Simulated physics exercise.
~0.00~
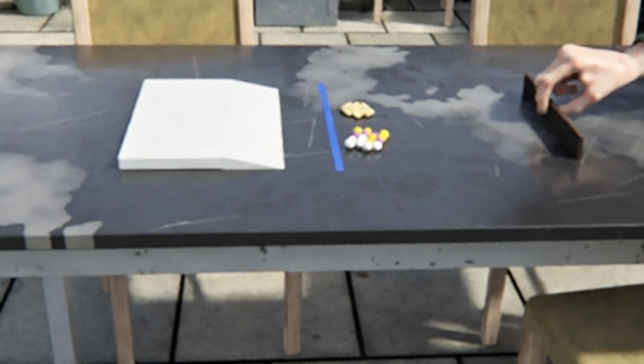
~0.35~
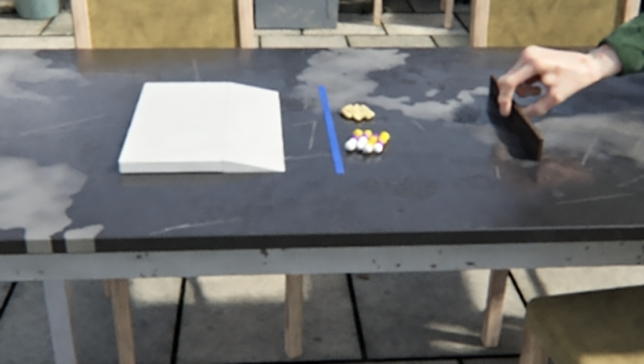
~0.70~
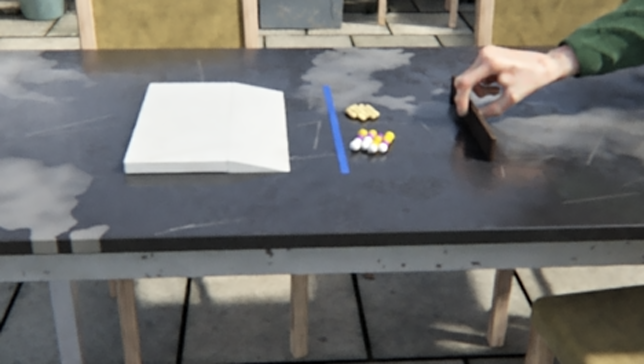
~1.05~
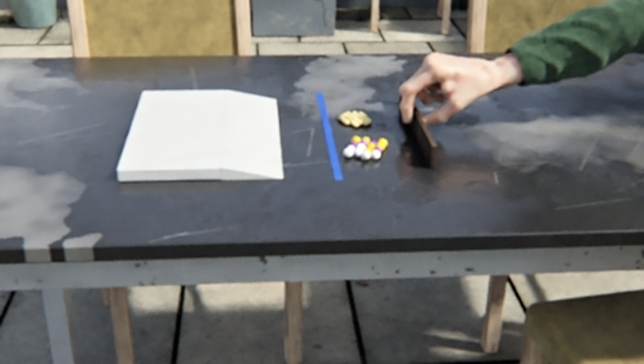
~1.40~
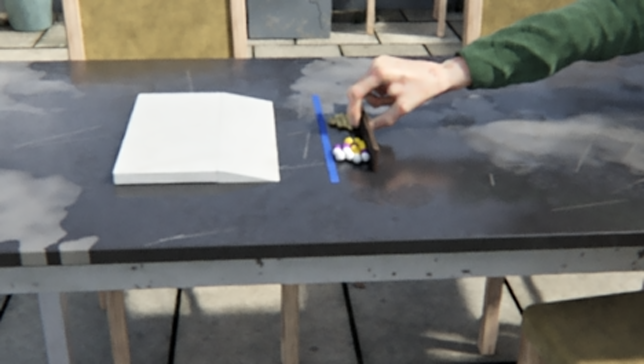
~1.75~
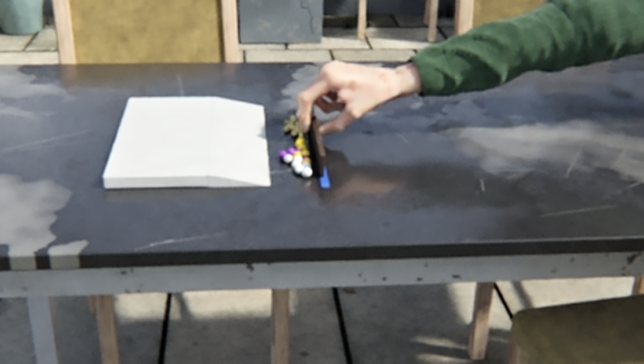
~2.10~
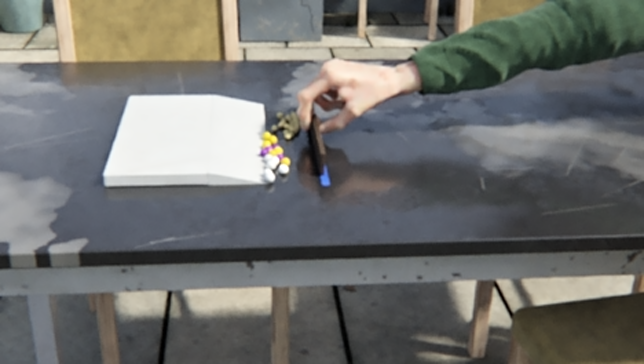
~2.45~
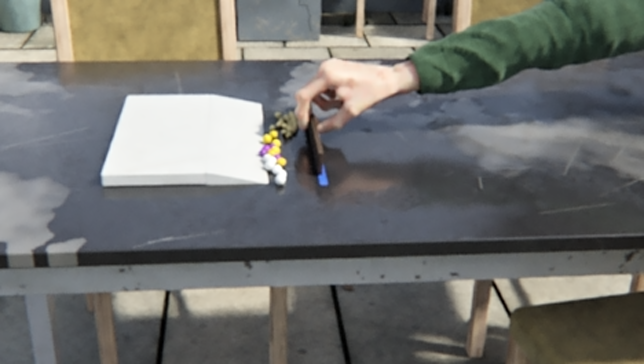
The footage shows a hand in a green sleeve sliding a dark upright strip leftward across a table, pushing two small batches of loose bits toward a white slab with a sloping edge. The strip stops at the blue tape, and the bits scatter onward, settling short of the slab's top.
